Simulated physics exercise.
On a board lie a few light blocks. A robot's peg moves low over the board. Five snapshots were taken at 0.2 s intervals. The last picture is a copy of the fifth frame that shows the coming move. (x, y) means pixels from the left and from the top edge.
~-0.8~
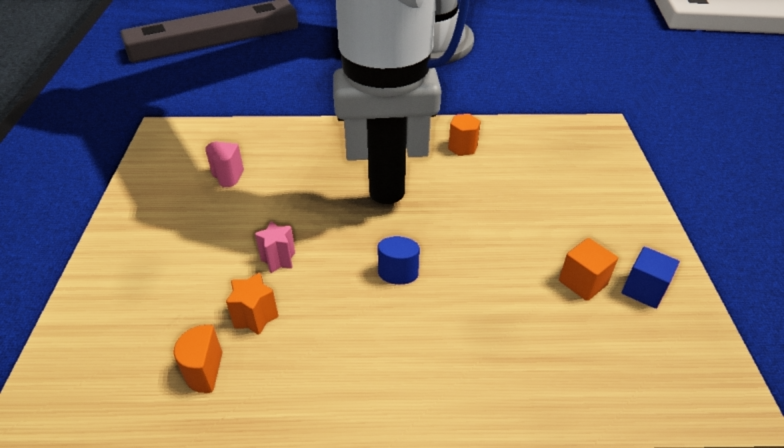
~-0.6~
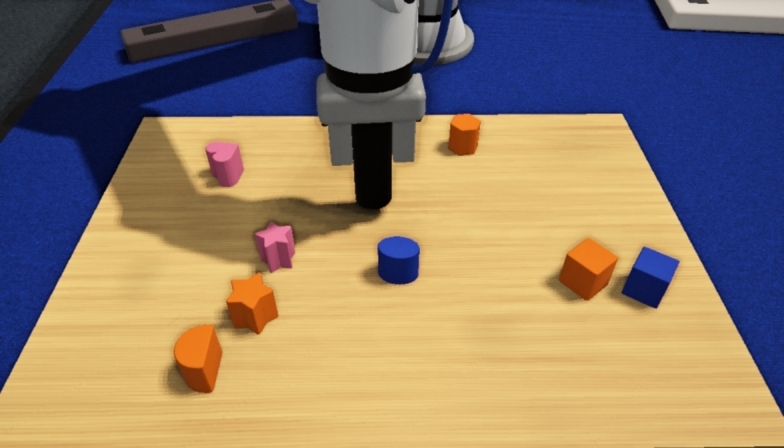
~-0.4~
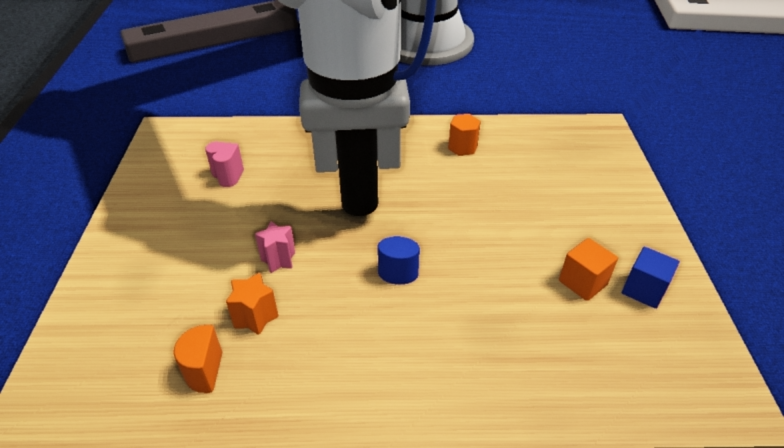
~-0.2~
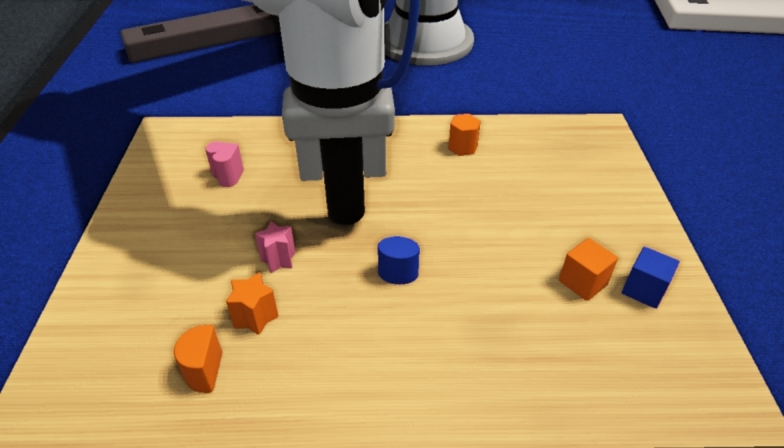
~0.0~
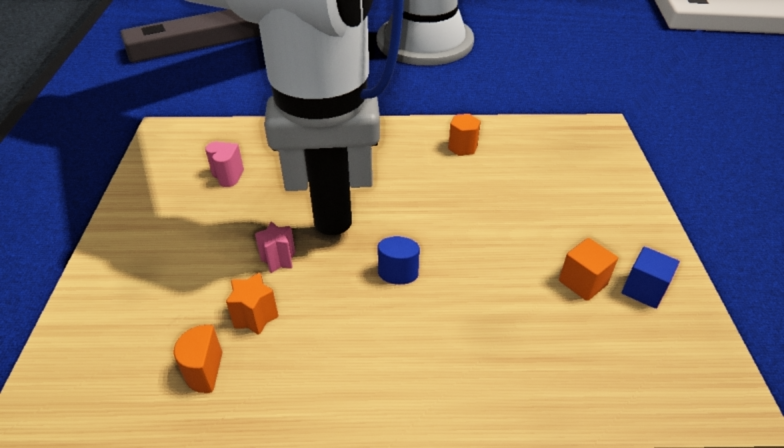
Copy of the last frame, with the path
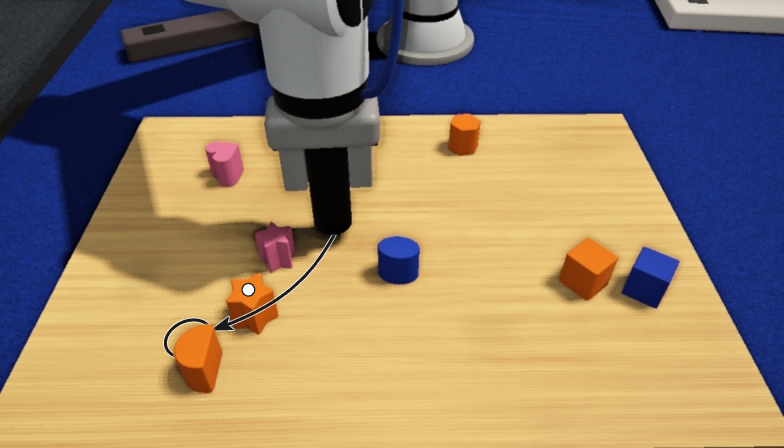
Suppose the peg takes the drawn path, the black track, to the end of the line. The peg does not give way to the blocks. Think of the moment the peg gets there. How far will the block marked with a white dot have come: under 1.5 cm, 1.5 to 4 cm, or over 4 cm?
Its final spot will lie more than 4 cm from the current one.
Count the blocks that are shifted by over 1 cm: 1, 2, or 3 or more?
Count: 2.
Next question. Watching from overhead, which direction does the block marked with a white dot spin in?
It ends up turned anticlockwise.
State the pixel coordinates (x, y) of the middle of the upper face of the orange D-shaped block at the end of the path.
Put as a pixel place, it's (163, 371).
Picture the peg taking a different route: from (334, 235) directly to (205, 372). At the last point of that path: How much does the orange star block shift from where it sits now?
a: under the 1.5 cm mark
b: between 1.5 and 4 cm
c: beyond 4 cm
My pick is c.
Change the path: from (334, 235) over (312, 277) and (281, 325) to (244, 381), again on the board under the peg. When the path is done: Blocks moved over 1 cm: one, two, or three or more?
My guess is one.
The drawn path runs from (334, 235) by way of (305, 276) and (255, 312) to (189, 338); the dot is on the orange star block.
On the path given first. One third of the way, peg at (303, 264); nothing pushed yet.
Two thirds of the way, peg at (251, 300); orange star block at (215, 310), turned 10° anticlockwise; pink star block at (271, 236), turned 35° clockwise.
At the end, peg at (184, 326); orange D-shaped block at (163, 371), turned 95° anticlockwise; orange star block at (142, 341), turned 25° anticlockwise; pink star block at (271, 236), turned 35° clockwise; blue elliptical block not moved.
